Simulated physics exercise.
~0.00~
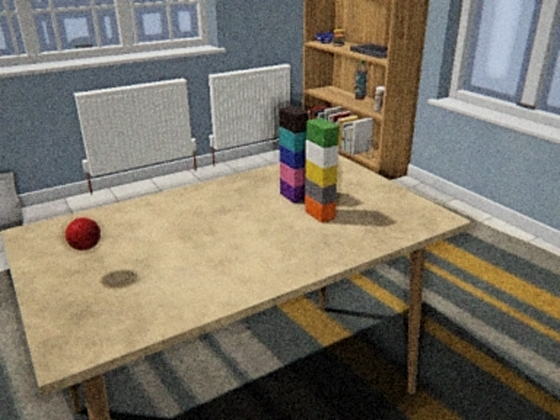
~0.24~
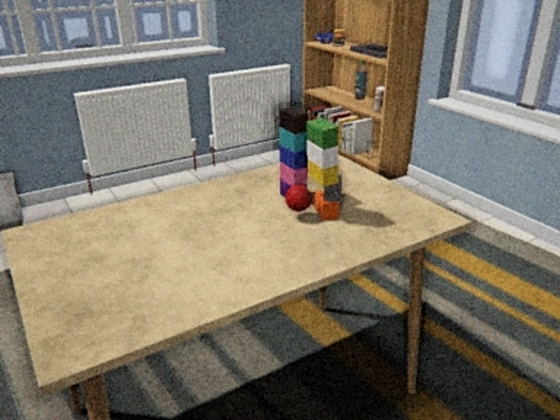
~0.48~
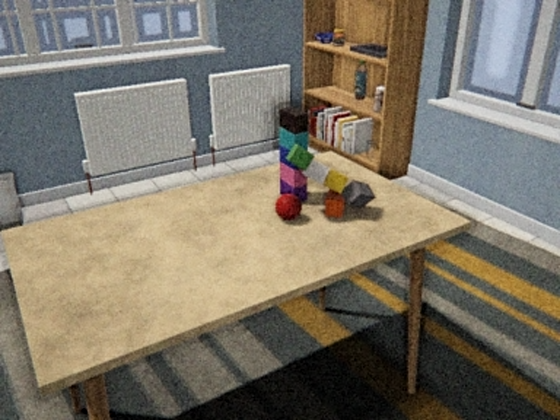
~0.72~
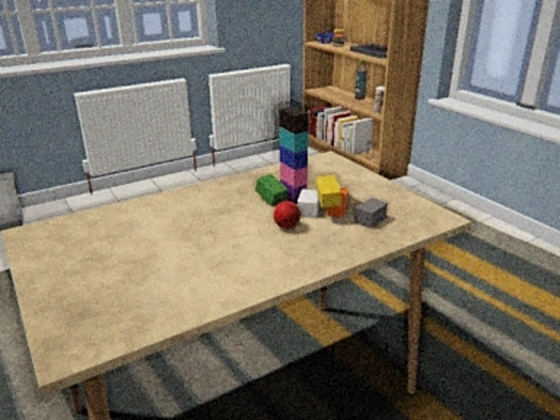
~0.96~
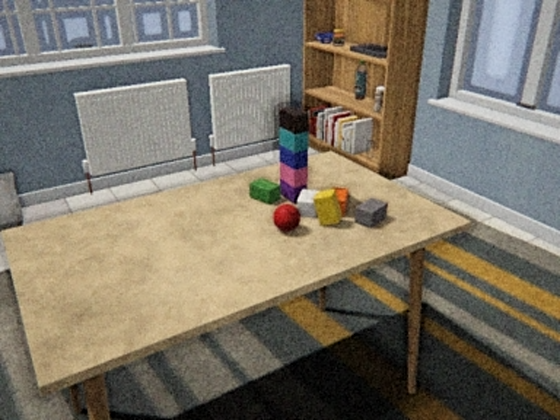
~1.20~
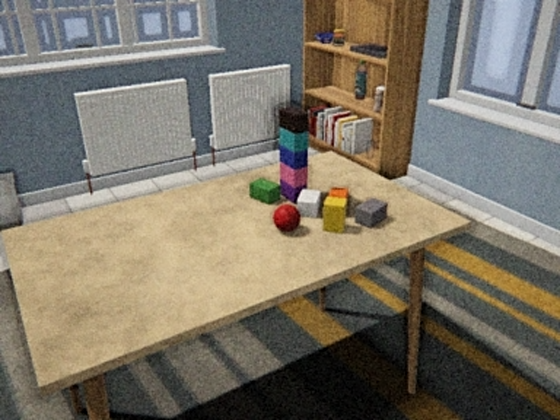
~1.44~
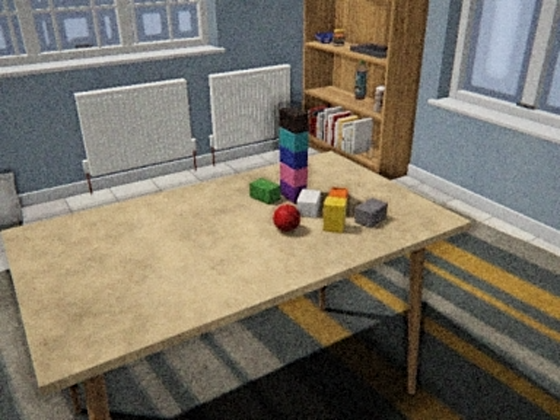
On a wooden table, a red ball flew right into the nearer of two stacks of coloured blocks, toppling the green, white, yellow and grey blocks around the shifted orange one, while the black-topped stack behind stayed standing and the ball came to rest in front.
